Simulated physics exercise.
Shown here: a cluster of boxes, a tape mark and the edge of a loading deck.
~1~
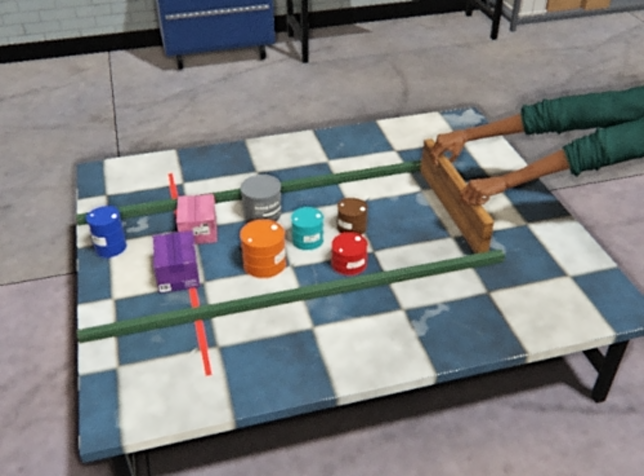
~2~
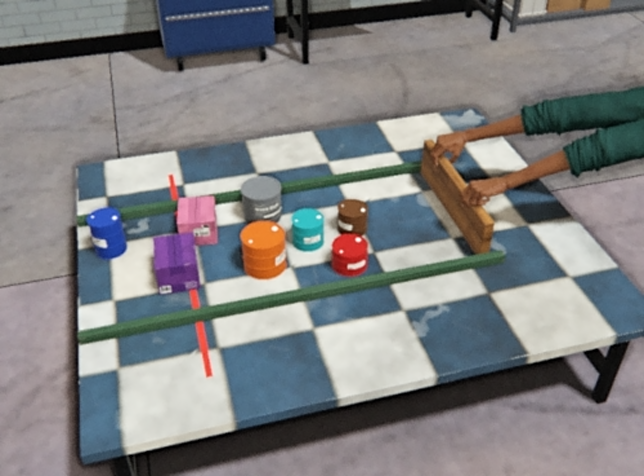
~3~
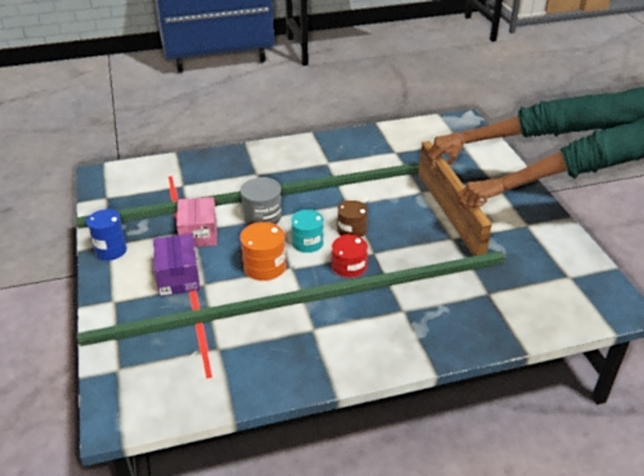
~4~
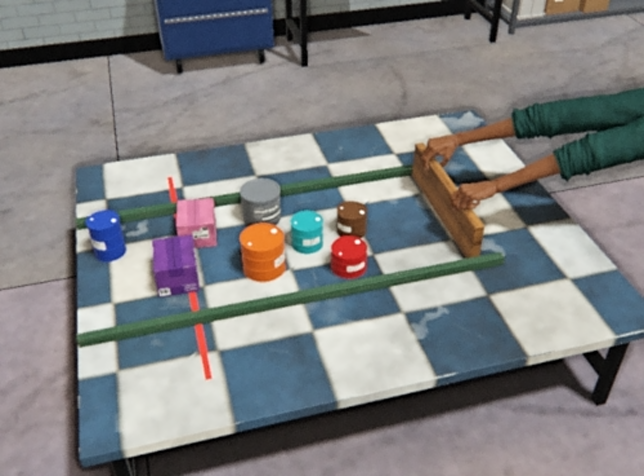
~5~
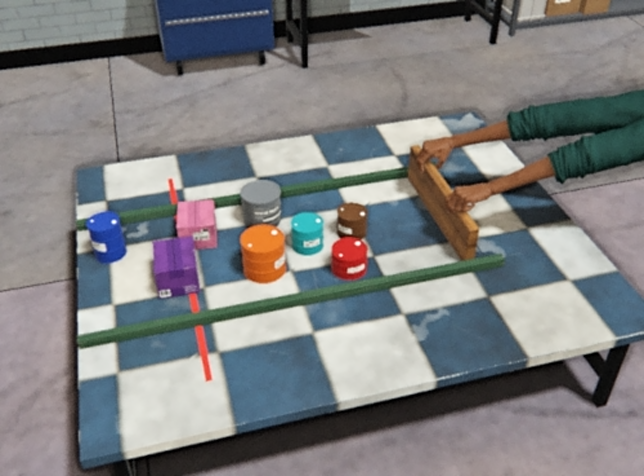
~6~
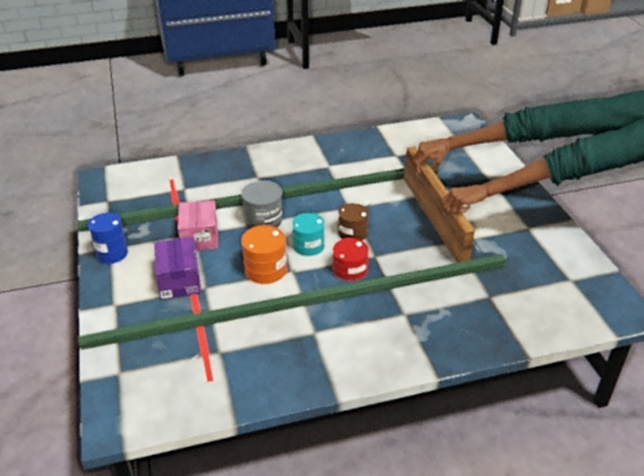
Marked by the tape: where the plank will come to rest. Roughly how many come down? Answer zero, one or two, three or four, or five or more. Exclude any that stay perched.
Zero.
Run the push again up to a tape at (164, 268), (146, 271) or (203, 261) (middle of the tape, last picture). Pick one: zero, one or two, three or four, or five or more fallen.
1 or 2; one or two; none.
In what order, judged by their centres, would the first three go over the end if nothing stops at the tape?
First comes the blue canister, next the purple parcel, and after that the orange canister.
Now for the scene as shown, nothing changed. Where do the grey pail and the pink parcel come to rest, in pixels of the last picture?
You'll find the grey pail at roughly (160, 220) and the pink parcel at roughly (130, 242).
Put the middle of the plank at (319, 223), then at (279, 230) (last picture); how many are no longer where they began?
I make it 4 at the first spot and 5 at the other.
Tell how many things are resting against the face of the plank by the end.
The count comes out at 4.
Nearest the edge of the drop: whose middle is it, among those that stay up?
The blue canister finishes nearest.
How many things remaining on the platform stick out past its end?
Overhang count: 1.
Early on, none off yet; blue canister at rest near (108, 238); purple parcel at rest near (178, 268); pink parcel at rest near (198, 225).
Finally, the number that fall off is zero.
